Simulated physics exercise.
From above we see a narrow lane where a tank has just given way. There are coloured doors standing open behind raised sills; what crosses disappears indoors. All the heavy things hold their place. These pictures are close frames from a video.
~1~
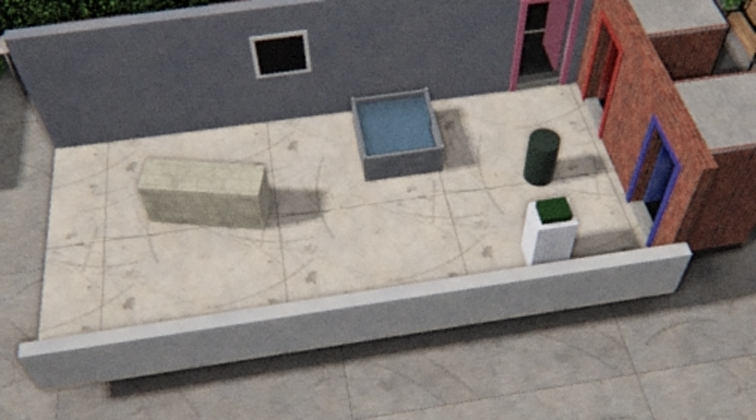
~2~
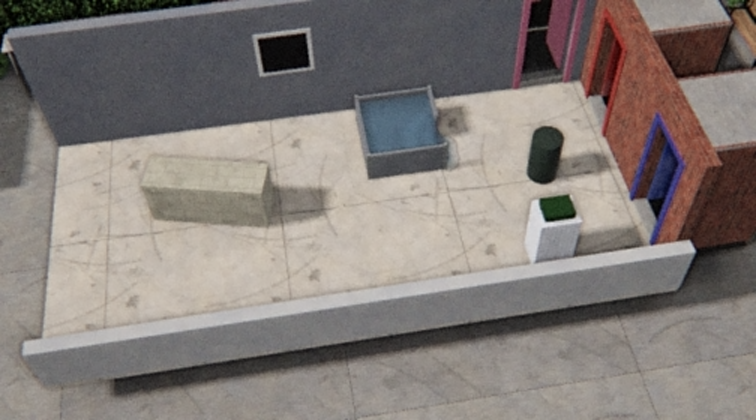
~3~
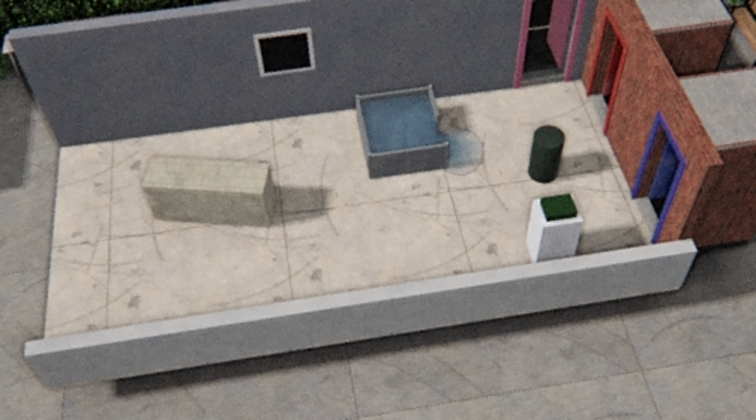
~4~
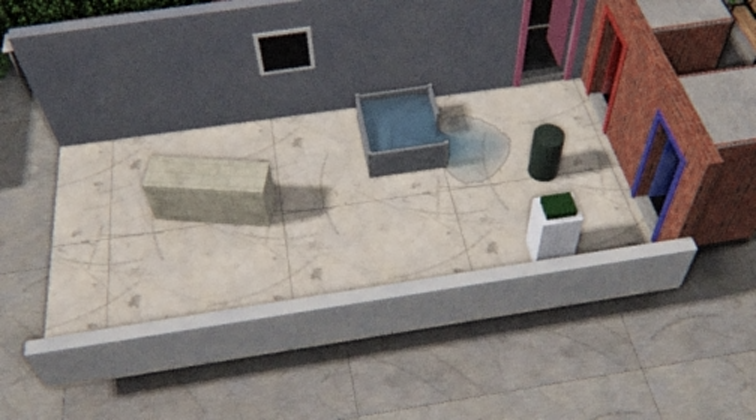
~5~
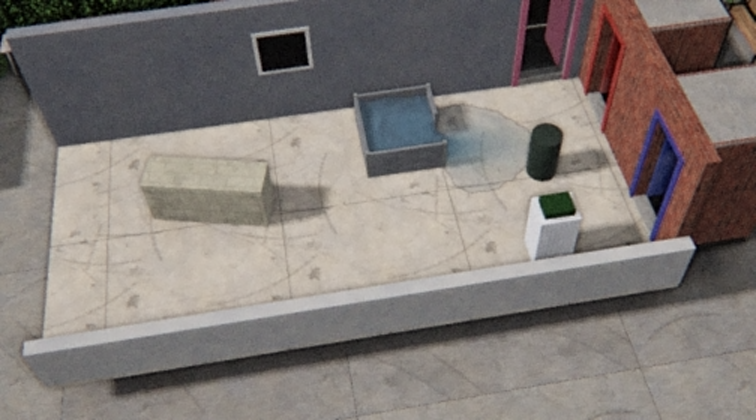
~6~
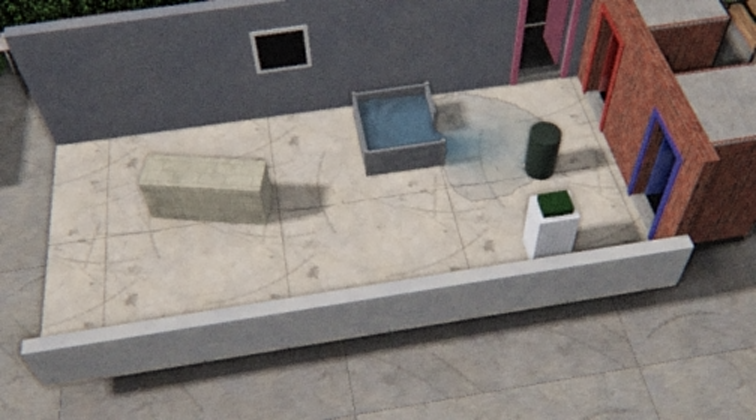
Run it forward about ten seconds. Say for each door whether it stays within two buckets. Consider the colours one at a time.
The red door goes past two buckets; the blue door goes past two buckets; the pink door stays within two buckets.
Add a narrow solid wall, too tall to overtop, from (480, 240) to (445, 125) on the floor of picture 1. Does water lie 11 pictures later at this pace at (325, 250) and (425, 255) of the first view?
Spared and submerged, in that order.
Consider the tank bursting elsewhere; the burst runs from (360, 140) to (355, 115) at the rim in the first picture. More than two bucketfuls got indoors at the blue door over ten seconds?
Note: Blue door admits less.
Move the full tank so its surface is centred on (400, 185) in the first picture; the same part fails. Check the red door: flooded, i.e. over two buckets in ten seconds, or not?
Note: Red door does not reach it.
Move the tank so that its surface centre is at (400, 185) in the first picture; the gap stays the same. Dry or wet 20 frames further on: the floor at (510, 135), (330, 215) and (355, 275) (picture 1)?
Spot by spot, in the order asked: Swamped, untouched, untouched.
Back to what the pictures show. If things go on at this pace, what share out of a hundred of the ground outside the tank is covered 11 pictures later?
That should be about 20 %.
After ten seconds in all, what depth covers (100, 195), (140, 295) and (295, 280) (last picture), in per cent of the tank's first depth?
Taking the places in turn, I get roughly 0, 0 and 0 percent.
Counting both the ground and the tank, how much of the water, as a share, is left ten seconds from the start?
Roughly 84 parts in a hundred.
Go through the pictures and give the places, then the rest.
The first frame shows still water in the tank at (397, 126).
In the second frame, water pours out at (439, 145) and has run to (451, 167).
In the third frame, water pours out at (440, 146) and has run to (473, 138).
In the fourth frame, water pours out at (440, 145) and has run to (504, 140).
In the fifth frame, the front is at a hidden place, out from the gap at (438, 144).
In the sixth frame, the front is at a hidden place, out from the gap at (437, 143).
A moment on, water covers 15 % of the floor; the red door wet at the sill, nothing in, the blue door not reached, the pink door wet at the sill, nothing in.
Next, water covers 20 % of the floor; the red door over two buckets in, the blue door wet at the sill, nothing in, the pink door wet at the sill, nothing in.
Then, water covers 25 % of the floor; the red door far over two buckets in, the blue door under two buckets in, the pink door wet at the sill, nothing in.
Later, water covers 30 % of the floor; the red door far over two buckets in, the blue door over two buckets in, the pink door wet at the sill, nothing in.
In the end, water covers 45 % of the floor; the red door far over two buckets in, the blue door over two buckets in, the pink door wet at the sill, nothing in.
